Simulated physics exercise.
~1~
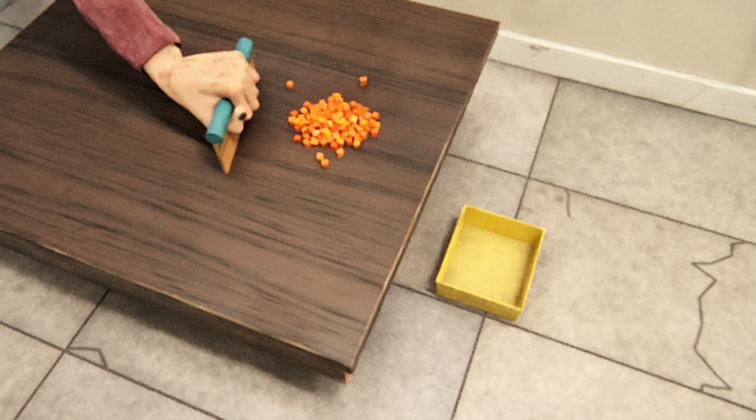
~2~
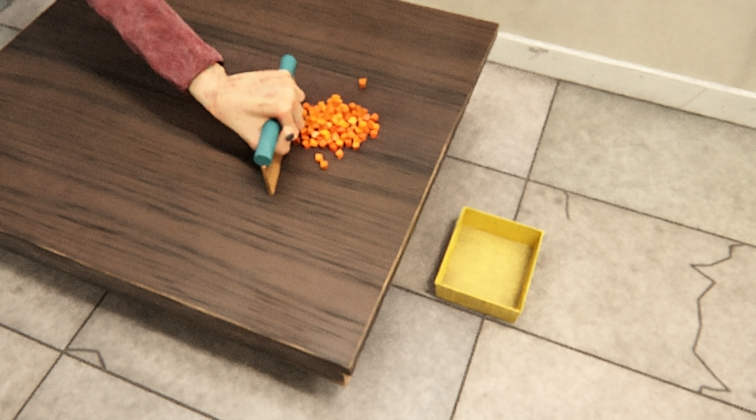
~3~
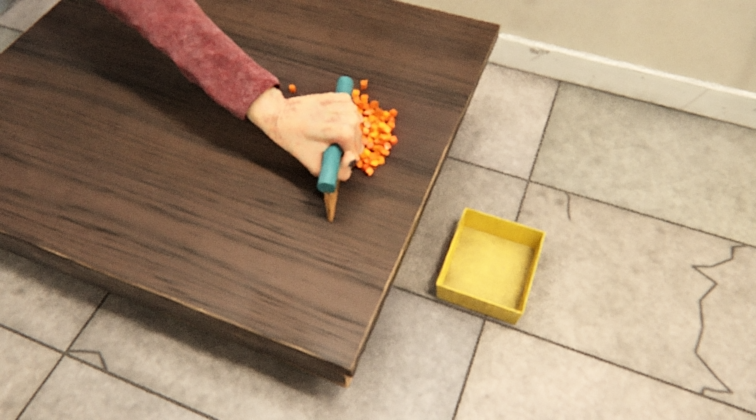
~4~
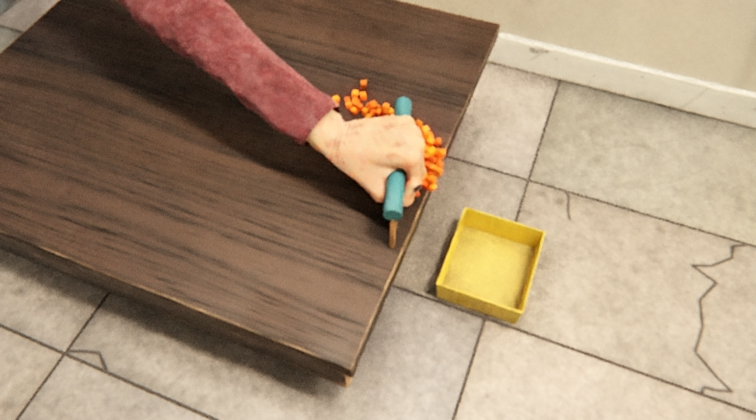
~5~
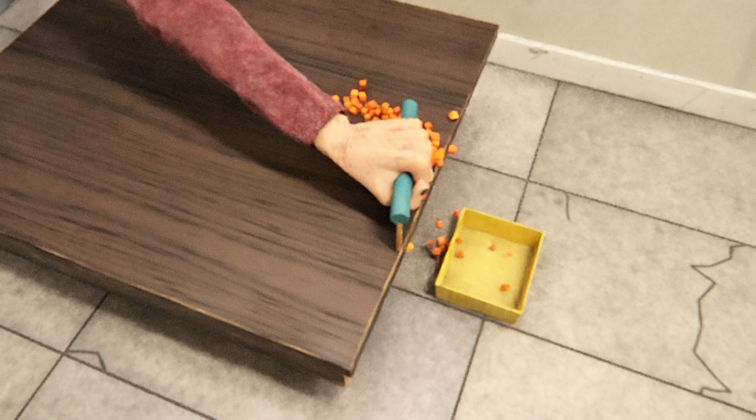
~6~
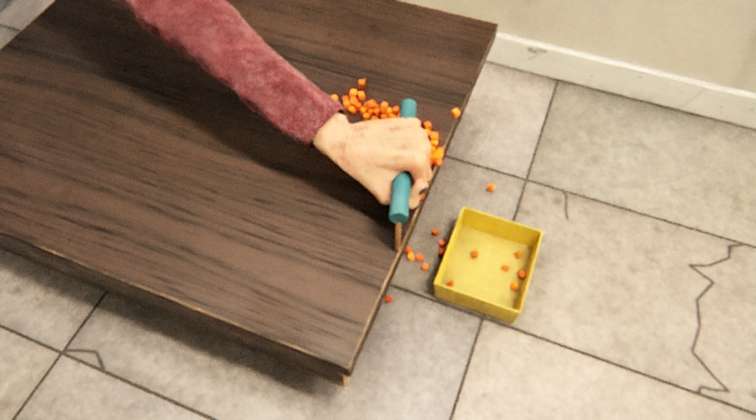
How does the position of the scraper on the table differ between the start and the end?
At the start the scraper is on the upper left part of the table, to the left of the carrot cubes. By the end it is farther right and a little lower, at the table's right edge near the yellow tin.
